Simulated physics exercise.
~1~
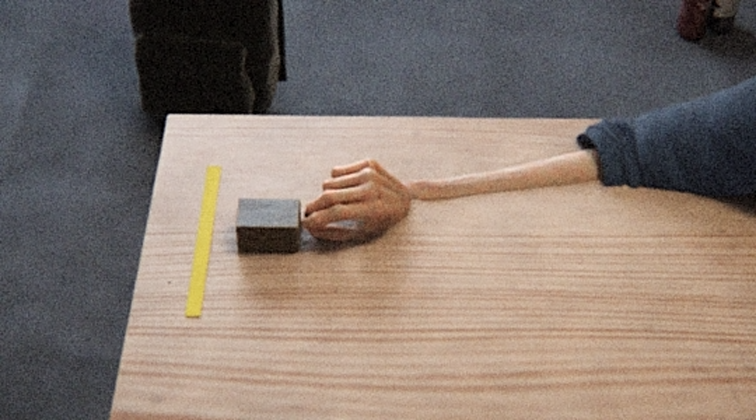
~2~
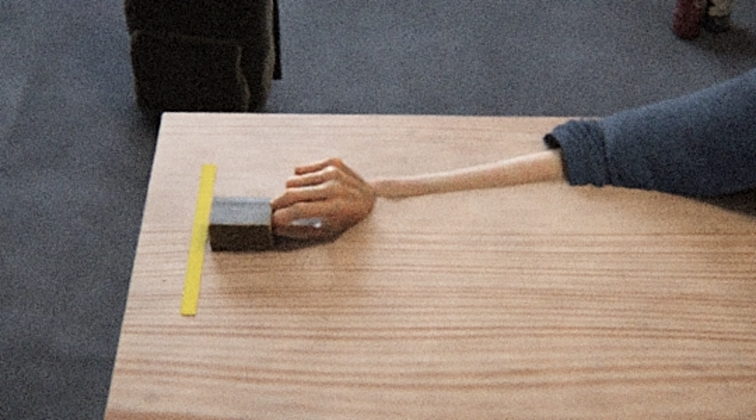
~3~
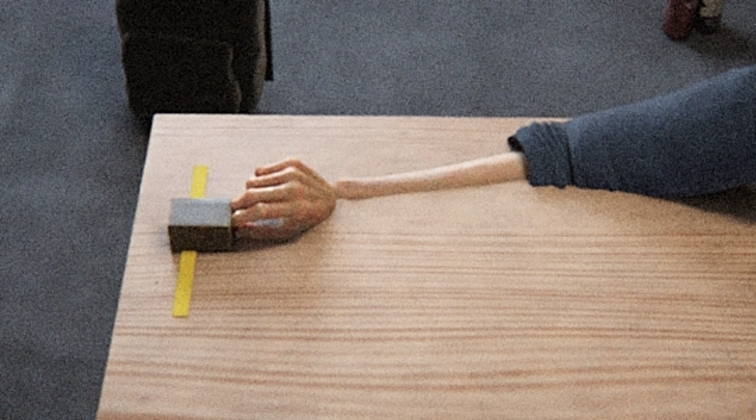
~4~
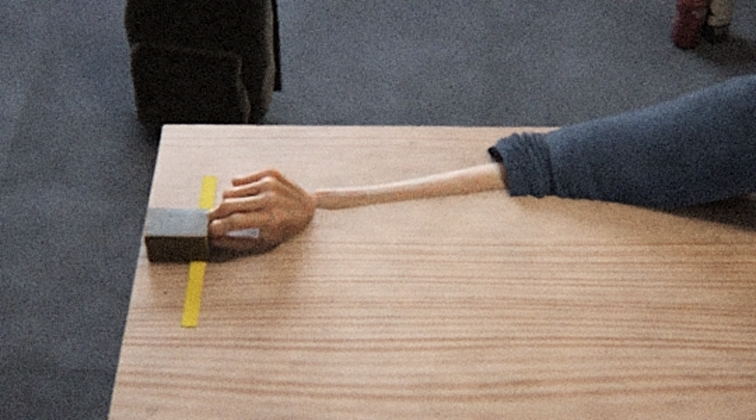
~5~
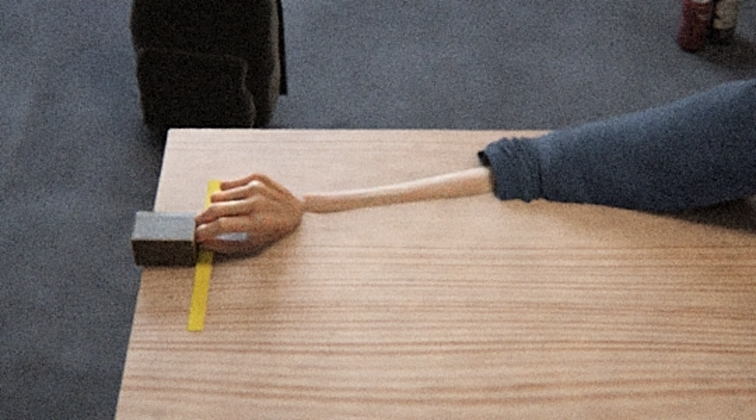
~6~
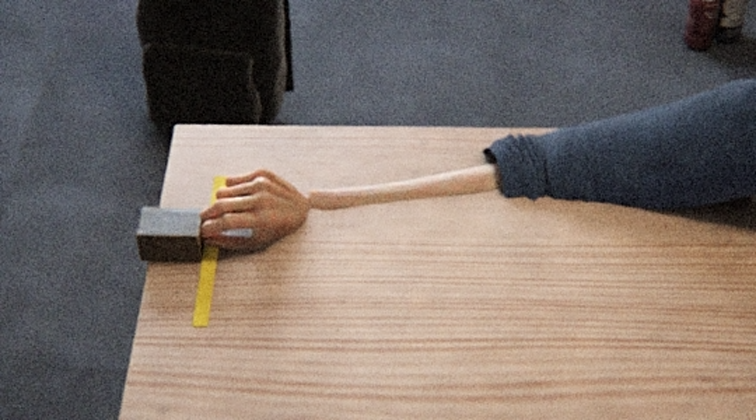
A hand pushes a black block left across yellow tape, leaving it at the table's edge.
